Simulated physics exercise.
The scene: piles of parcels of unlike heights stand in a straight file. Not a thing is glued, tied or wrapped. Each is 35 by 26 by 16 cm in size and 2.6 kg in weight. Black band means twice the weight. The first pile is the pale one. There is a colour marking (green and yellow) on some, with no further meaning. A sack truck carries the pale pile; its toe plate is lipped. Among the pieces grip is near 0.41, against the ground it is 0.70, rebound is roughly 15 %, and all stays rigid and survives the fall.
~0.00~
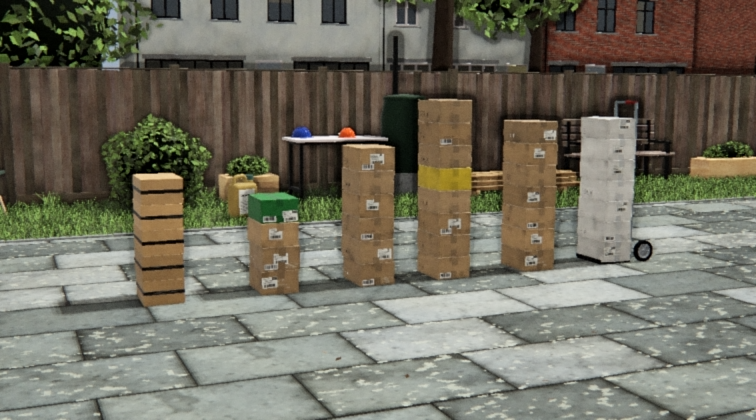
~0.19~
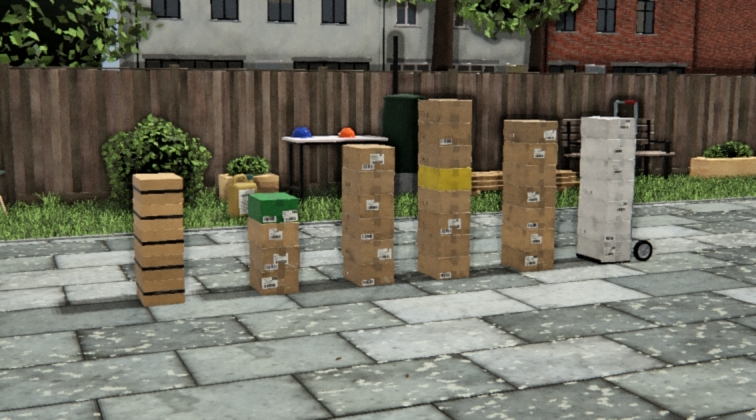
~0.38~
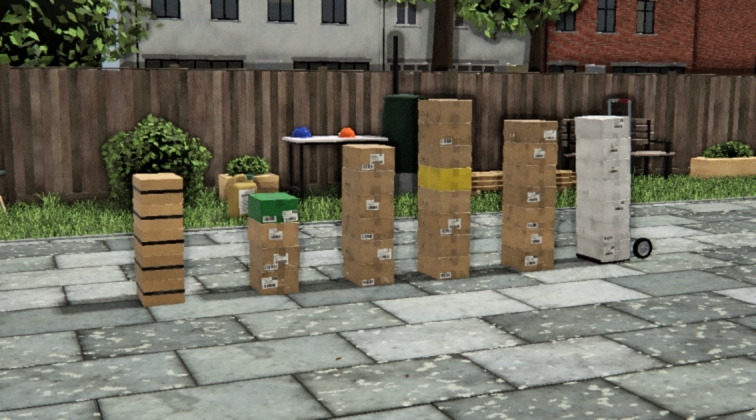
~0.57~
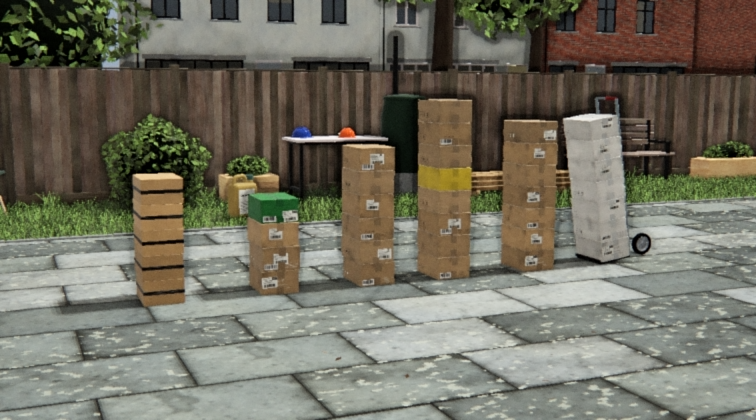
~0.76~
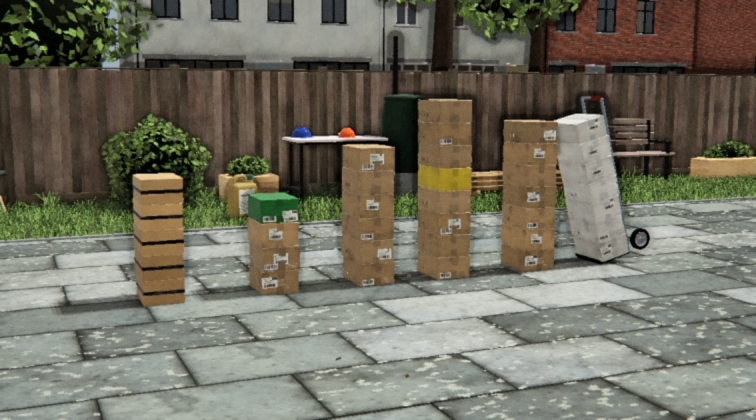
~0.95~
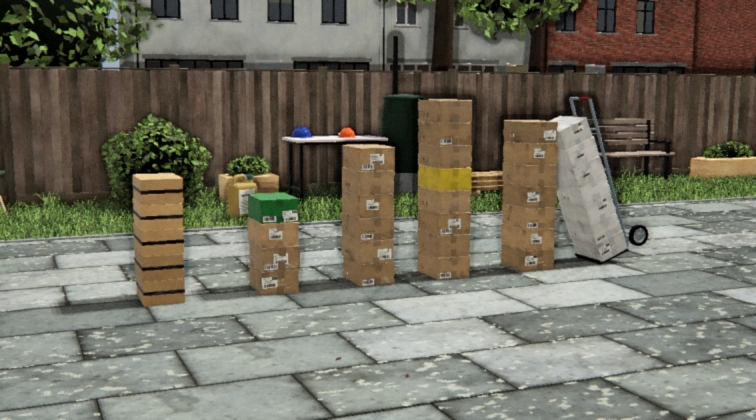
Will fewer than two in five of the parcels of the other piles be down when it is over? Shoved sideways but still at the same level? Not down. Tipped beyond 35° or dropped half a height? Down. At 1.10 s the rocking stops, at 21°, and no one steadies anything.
No, more than two fifths will be.
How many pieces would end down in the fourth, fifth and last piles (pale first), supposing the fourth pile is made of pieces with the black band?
Down at the end: Fourth pile 6, fifth pile 3, last pile 4.
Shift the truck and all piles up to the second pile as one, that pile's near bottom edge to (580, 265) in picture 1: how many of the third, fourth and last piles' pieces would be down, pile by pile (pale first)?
Down per pile: Third 7, fourth 6, last 0.
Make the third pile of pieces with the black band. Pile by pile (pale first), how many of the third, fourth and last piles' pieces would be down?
The tally would be third 8, then fourth 5, then last 0.
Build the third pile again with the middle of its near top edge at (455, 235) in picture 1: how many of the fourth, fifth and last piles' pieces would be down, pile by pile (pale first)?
Counts down - fourth: 0; fifth: 0; last: 0.
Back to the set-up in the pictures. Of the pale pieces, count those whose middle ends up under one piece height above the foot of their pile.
Count: 3.
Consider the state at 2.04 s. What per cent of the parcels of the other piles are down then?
25 per cent.
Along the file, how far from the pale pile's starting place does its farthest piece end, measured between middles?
About 110 cm along.
Around 1.54 s, 7 of the pale pile down; none of the 30 other parcels down, 7 disturbed.
Around 2.04 s, 7 of the pale pile down; 7 of the 30 other parcels down; yellow parcel tipped 5°.
Around 2.66 s, 7 of the pale pile down; 15 of the 30 other parcels down; yellow parcel tipped 37°, 14 cm lower.
Around 3.20 s, 7 of the pale pile down; 22 of the 30 other parcels down; yellow parcel tipped 51°, 35 cm lower; green parcel tipped 29°, 11 cm lower.
Finally (4.4 s), 7 of the pale pile down; 24 of the 30 other parcels down; yellow parcel tipped 55°, 36 cm lower; green parcel tipped 27°, 20 cm lower. That is 80 per cent. Seen by the last camera, middles, yellow parcel near (344, 232), green parcel near (188, 242).
